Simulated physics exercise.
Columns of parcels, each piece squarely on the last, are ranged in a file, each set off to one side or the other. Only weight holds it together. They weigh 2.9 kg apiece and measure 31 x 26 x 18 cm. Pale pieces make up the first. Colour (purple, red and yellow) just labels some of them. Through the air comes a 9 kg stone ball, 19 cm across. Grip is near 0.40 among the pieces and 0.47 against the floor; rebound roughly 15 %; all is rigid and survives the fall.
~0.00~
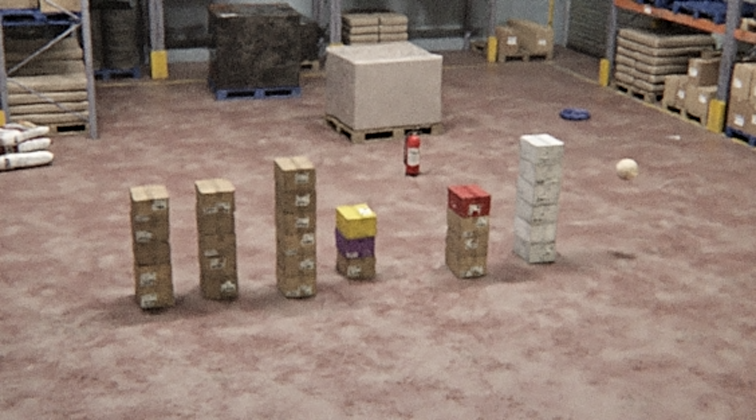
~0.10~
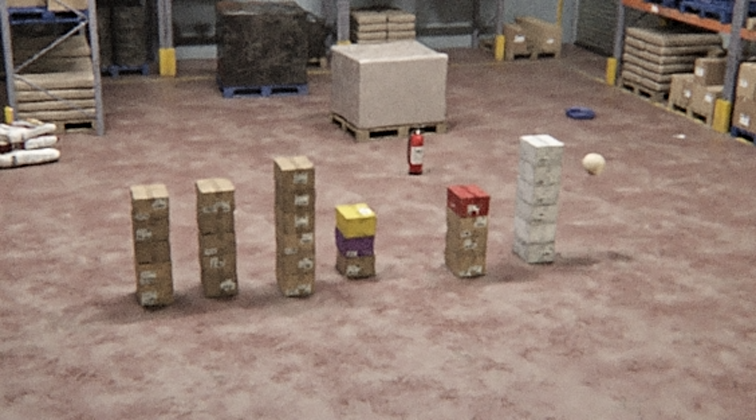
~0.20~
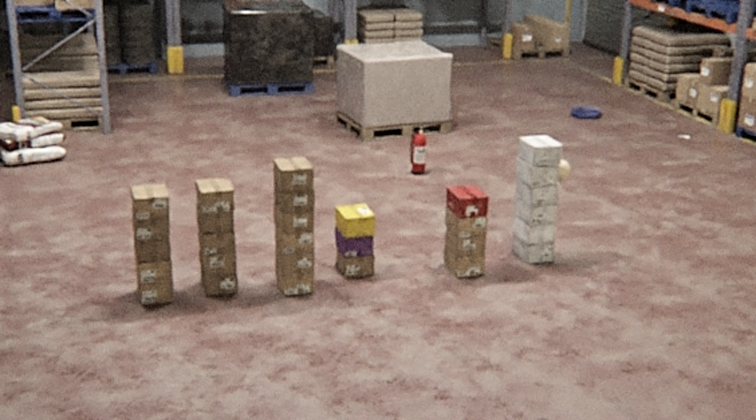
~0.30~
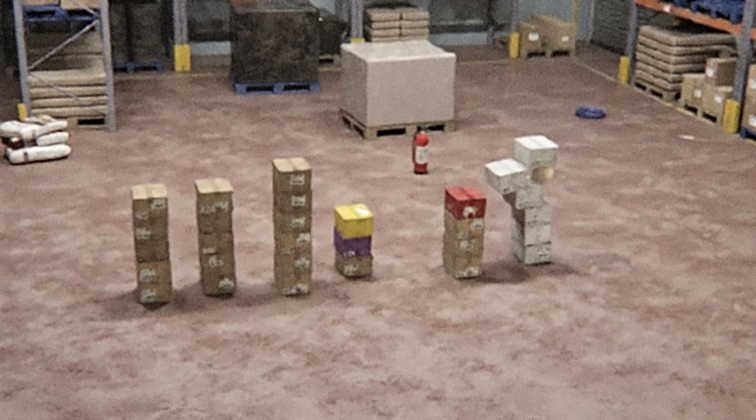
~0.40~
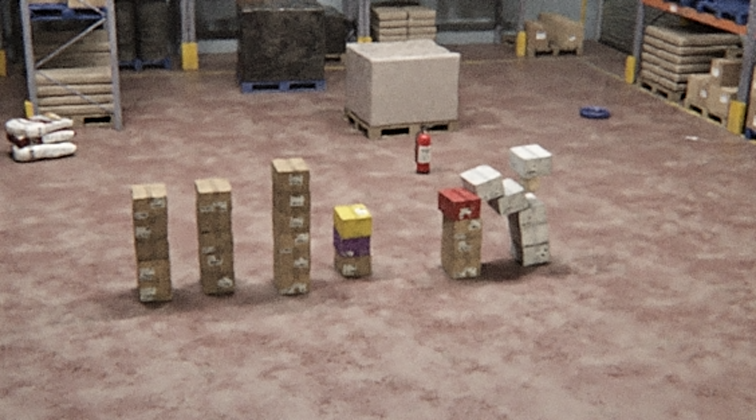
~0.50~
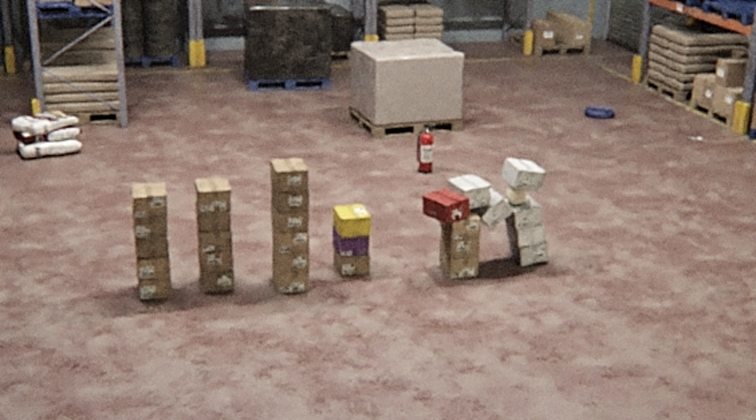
Stacked parcels in a warehouse row, a pale ball flying in from the right, buckling the white column leftward into the red-topped stack.
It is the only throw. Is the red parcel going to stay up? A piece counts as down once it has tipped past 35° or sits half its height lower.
The red parcel comes down.
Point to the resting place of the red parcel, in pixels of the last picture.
At about (371, 283).
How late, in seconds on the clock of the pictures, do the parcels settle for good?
At about 1.5 s.
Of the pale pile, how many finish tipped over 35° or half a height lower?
3 pale pieces.
Around 0.56 s, 3 of the pale pile down; none of the 23 other parcels down, 2 disturbed; red parcel tipped 11°.
Around 0.72 s, 3 of the pale pile down; 1 of the 23 other parcels down; red parcel tipped 47°, 14 cm lower.
Around 0.88 s, 3 of the pale pile down; 1 of the 23 other parcels down; red parcel on its side.
Around 1.10 s, 3 of the pale pile down; 1 of the 23 other parcels down; red parcel upside down.
Finally (1.8 s), 3 of the pale pile down; 1 of the 23 other parcels down; red parcel upside down; yellow parcel unmoved; purple parcel unmoved. Seen by the last camera, middles, red parcel near (371, 283), yellow parcel near (352, 221).
